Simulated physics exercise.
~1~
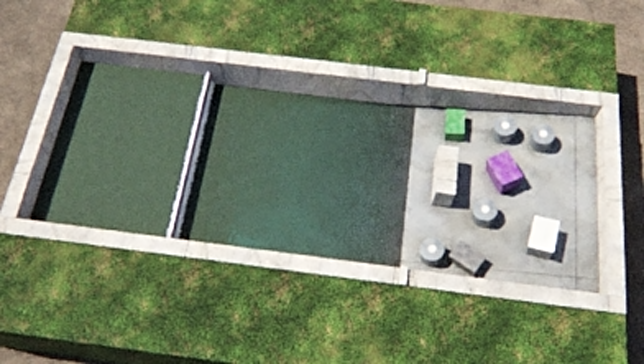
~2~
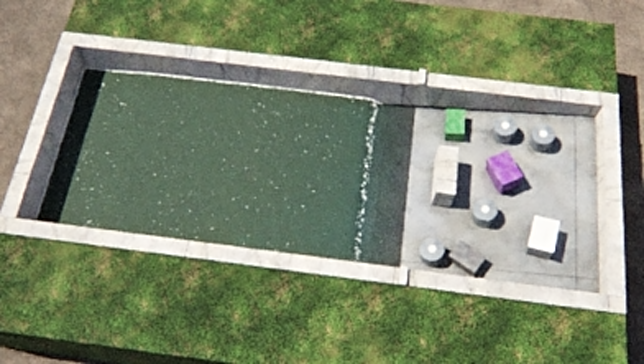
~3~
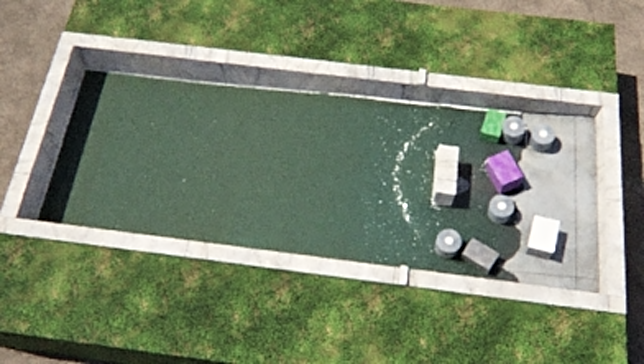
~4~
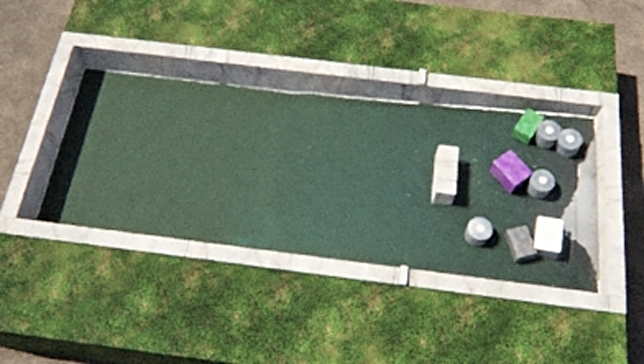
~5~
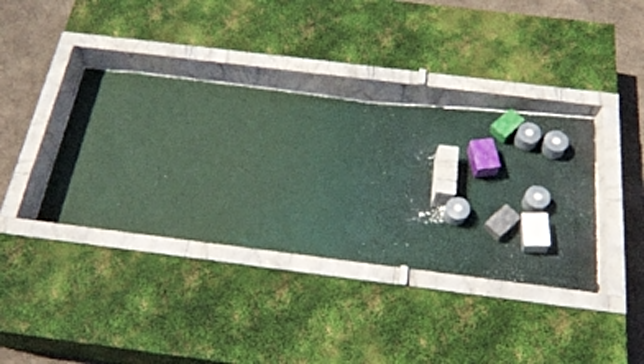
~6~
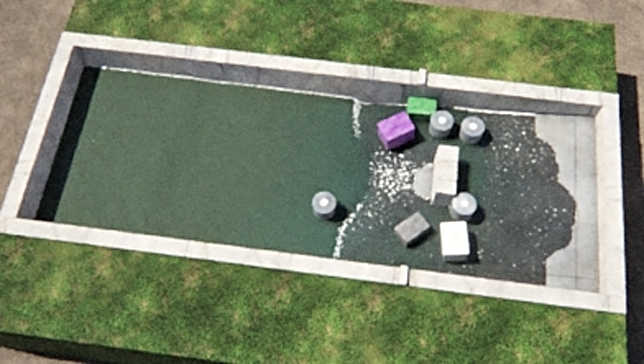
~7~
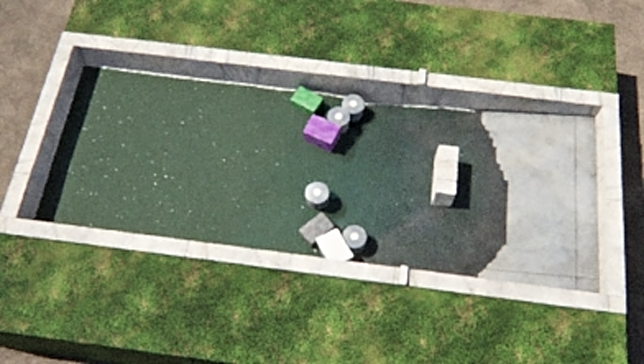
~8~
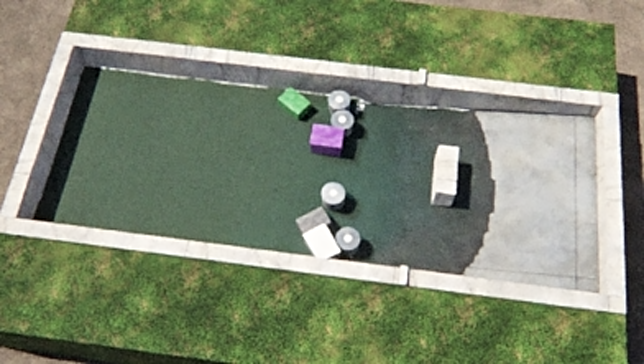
Water surges up the ramp, lifts most of the scattered items, and carries them back left.
